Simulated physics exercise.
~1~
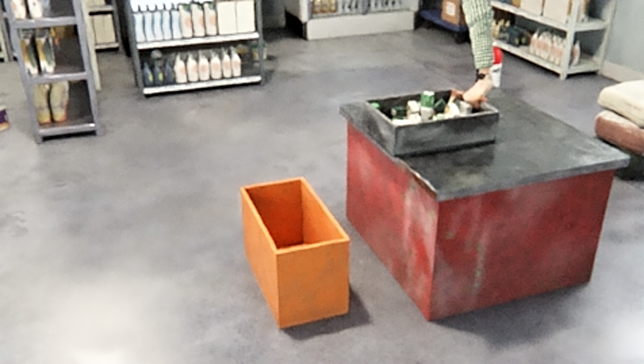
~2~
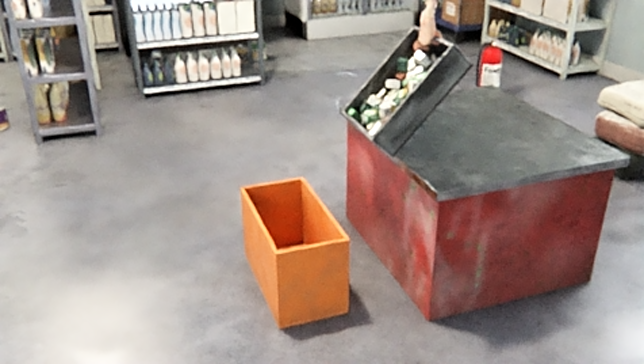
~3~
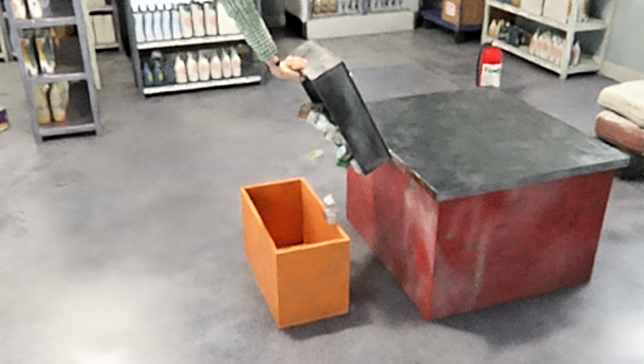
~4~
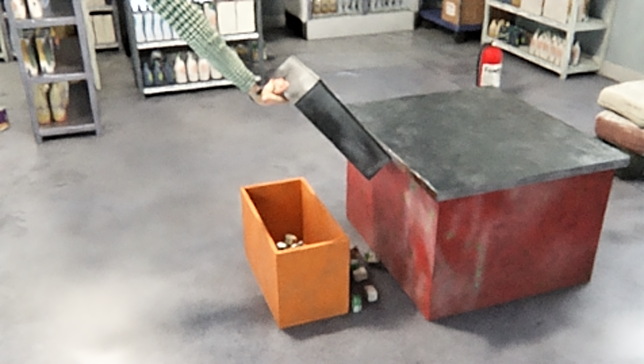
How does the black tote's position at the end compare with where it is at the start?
At the start the black tote sits level on top of the red bench, and by the end it is further left, held tipped over at the bench's left edge.
A black tote full of small cartons sits level on the dark top of a red bench, with a long orange box on the grey floor to the left, seen from above in a shop-like room lined with shelves. A hand in a green checked sleeve raises one end of the tote, tilting it towards the box. The tote swings past upright at the bench's left edge, and the cartons tumble out. At the end the hand holds it tipped over, with cartons inside the orange box and several on the floor between box and bench.
